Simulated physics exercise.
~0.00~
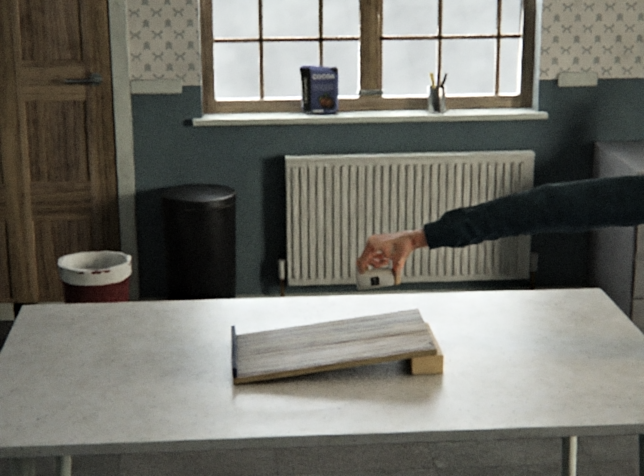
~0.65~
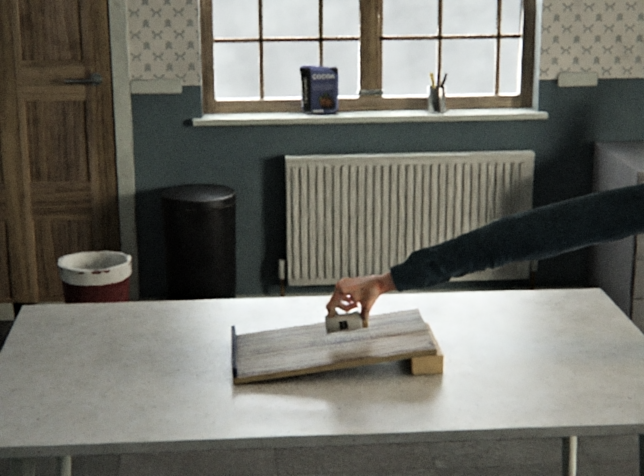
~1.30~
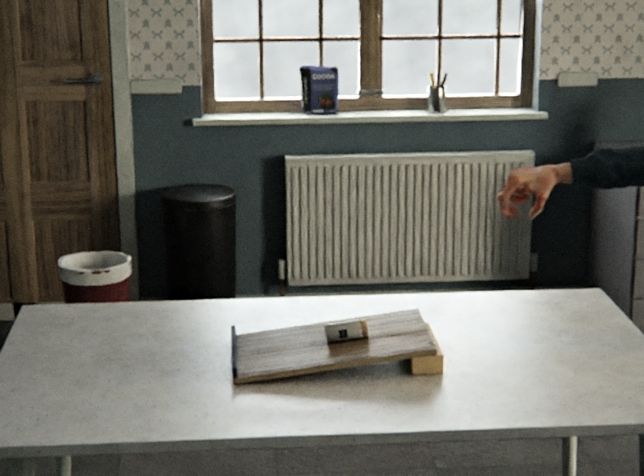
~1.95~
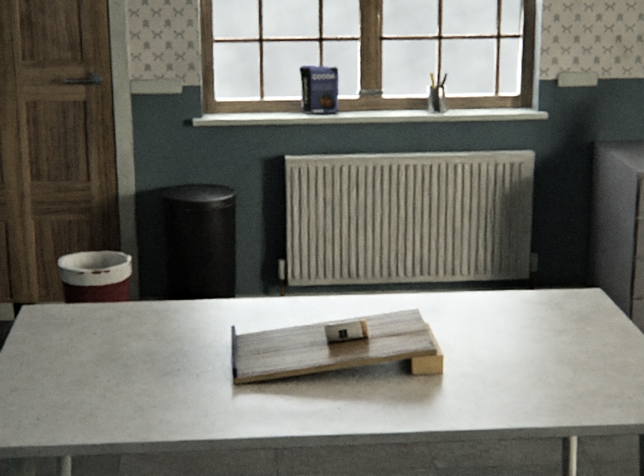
In the video, a hand reaches in from the right and sets a small white shaker on its side on a tilted board propped on a block. The hand lets go and withdraws out of view, and the shaker stays where it was placed.
